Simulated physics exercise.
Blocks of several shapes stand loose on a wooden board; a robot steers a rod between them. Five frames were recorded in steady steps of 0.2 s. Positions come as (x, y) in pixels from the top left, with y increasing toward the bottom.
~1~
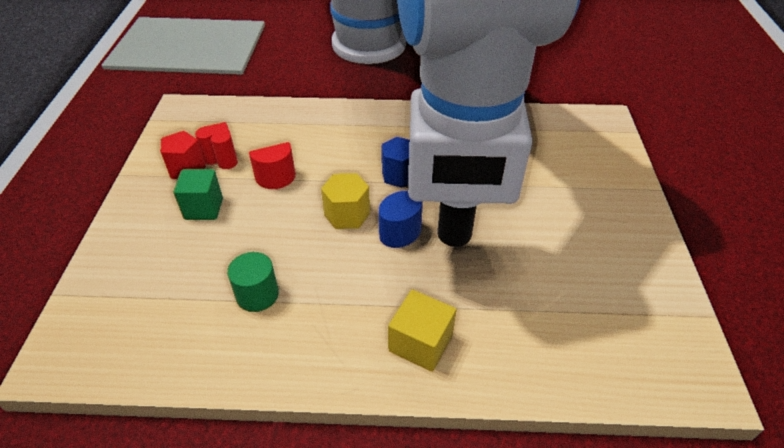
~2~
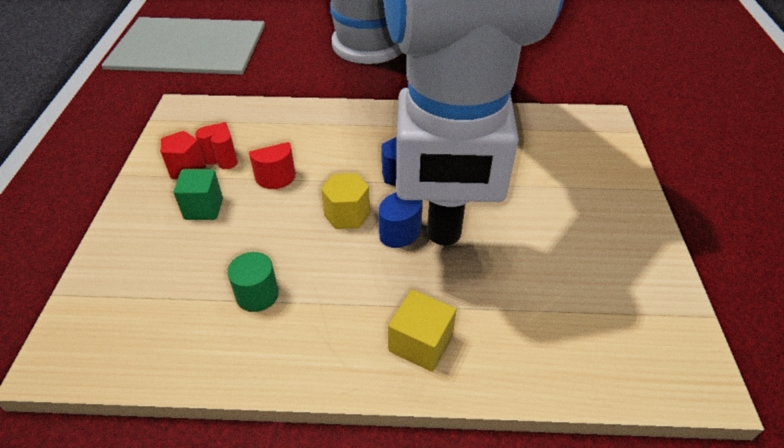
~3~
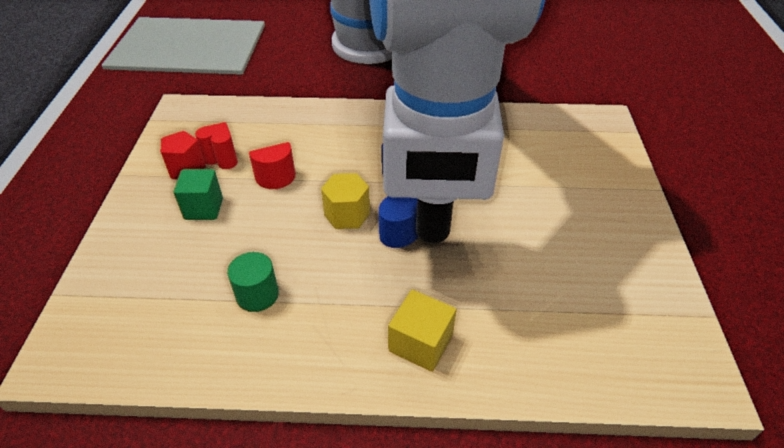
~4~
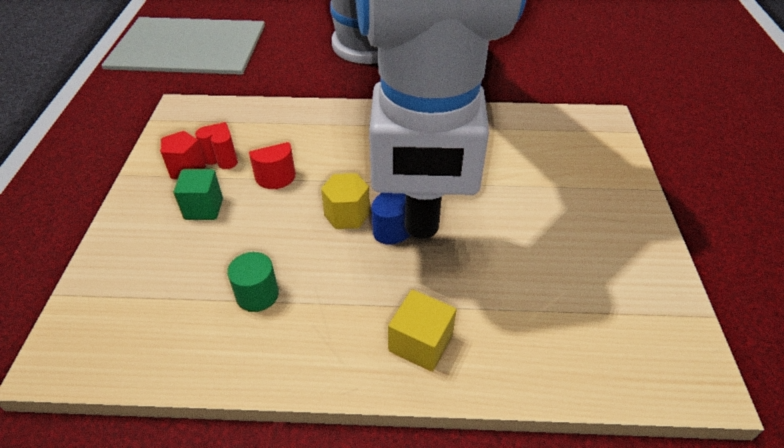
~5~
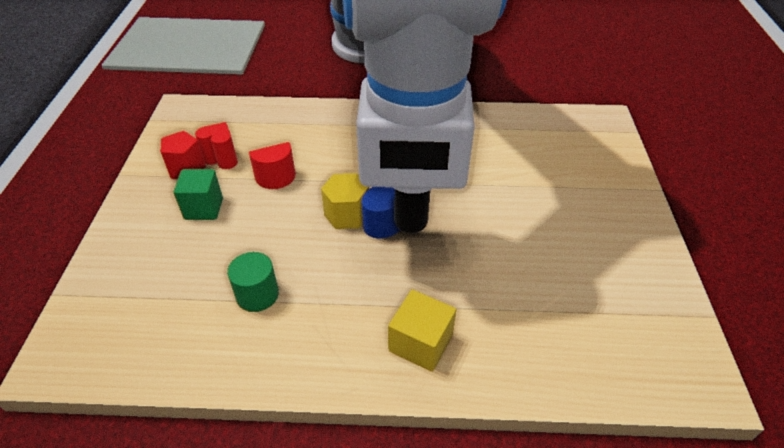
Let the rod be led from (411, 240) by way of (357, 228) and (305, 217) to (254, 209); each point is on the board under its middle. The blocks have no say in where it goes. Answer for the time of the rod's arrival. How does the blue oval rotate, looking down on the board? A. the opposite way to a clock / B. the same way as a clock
My answer is option B.
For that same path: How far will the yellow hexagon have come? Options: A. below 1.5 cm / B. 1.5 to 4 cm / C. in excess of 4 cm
The answer is C.
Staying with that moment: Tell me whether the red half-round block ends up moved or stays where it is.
Shifted.
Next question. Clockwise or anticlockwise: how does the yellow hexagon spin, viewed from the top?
From overhead, the rotation is clockwise.
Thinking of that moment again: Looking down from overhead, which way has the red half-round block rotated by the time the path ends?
From the top, the block rotates counterclockwise.
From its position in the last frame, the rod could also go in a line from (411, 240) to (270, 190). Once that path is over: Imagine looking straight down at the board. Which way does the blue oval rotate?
Prediction: Clockwise.
On the path given first. One third of the way, rod (356, 210); yellow hexagon (301, 168); blue oval (334, 181), turned 15° clockwise.
Two thirds of the way, rod (301, 199); red half-round block (247, 133), turned 35° anticlockwise; yellow hexagon (273, 146), turned 35° clockwise; blue oval (289, 168), turned 45° clockwise.
At the end, rod (249, 191); green square still; red half-round block (241, 126), turned 75° anticlockwise; yellow hexagon (271, 134), turned 65° clockwise; blue oval (263, 159), turned 85° clockwise.
